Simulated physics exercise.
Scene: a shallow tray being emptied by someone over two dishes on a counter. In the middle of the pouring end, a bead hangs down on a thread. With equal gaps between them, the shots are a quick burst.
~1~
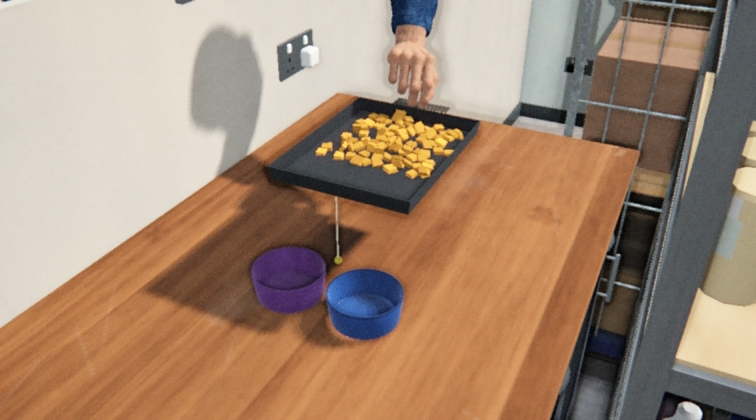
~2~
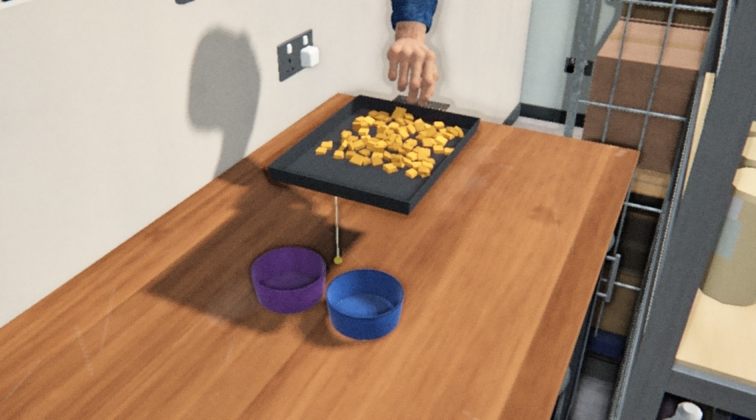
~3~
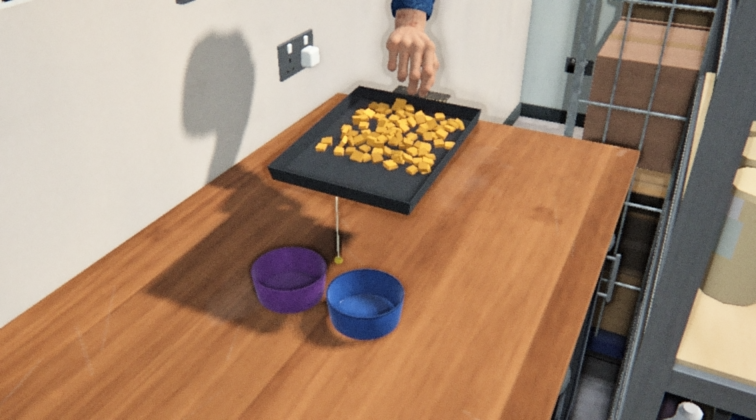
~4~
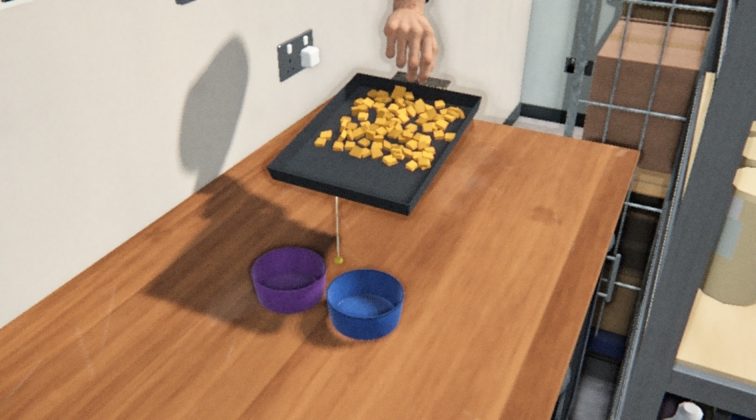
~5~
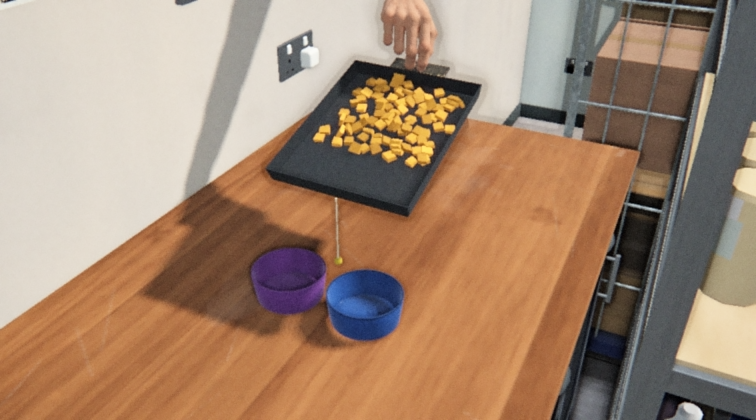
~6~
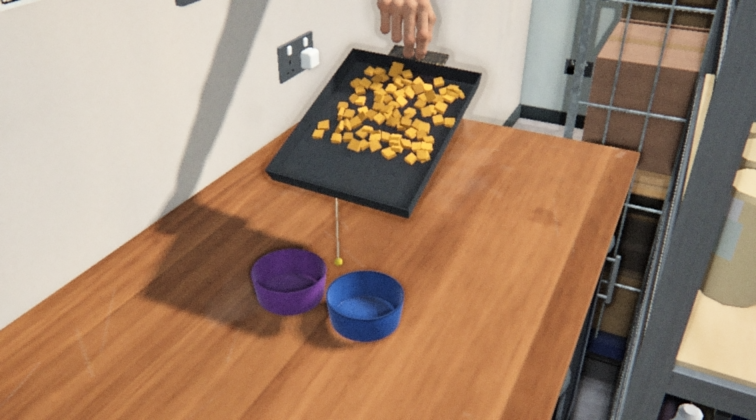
On a wooden counter, a hand gradually raises the far end of a black tray of golden chunks behind purple and blue bowls.
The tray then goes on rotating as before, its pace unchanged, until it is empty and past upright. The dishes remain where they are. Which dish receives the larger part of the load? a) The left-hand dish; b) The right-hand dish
The answer is b.
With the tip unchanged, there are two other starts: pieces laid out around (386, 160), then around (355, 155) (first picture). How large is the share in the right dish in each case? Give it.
Close to 50 in a hundred, then close to 40 in a hundred.
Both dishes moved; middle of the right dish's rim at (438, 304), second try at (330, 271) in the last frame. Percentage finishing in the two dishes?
About 30 in a hundred, then about 10 in a hundred.
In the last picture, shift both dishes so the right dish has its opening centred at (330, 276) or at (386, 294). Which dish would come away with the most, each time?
First place: The rightmost dish. Second place: The rightmost dish.
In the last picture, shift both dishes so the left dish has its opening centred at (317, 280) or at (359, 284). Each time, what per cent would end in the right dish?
Around 30 and then 0 per cent.
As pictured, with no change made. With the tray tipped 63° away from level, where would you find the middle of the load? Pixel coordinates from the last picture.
The middle of the load sits near (357, 183).
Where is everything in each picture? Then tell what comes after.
Corners of the pouring end at (271, 165) and (409, 200), level; middle of the load at (396, 138), small crackers; left dish at (269, 299); right dish at (347, 325); bead on its thread at (338, 260), in the first picture.
Corners of the pouring end at (271, 166) and (408, 200), level; middle of the load at (396, 136), in the second picture.
Corners of the pouring end at (271, 166) and (408, 201), tipped barely, level across its low end; middle of the load at (396, 130), in the third picture.
Corners of the pouring end at (270, 166) and (408, 203), tipped a little, level across its low end; middle of the load at (396, 121), in the fourth picture.
Corners of the pouring end at (269, 167) and (407, 205), tipped clearly, level across its low end; middle of the load at (395, 113), in the fifth picture.
Corners of the pouring end at (269, 169) and (407, 207), tipped clearly, level across its low end; middle of the load at (394, 105), a stray few on the move; left dish at (270, 301); right dish at (347, 327), in the sixth picture.
Soon after the last picture, tray tipped steeply; nearly all on the tray; a stray few in the air.
A little later, tray tipped past a quarter turn; about two thirds on the tray; about a quarter in the right dish; a stray few in the left dish; a small part outside both; a stray few in the air.
Later still, tray tipped past a quarter turn; about half in the right dish; about a quarter in the left dish; about a third outside both.
At rest, tray tipped past a quarter turn; about half in the right dish; about a quarter in the left dish; about a third outside both.
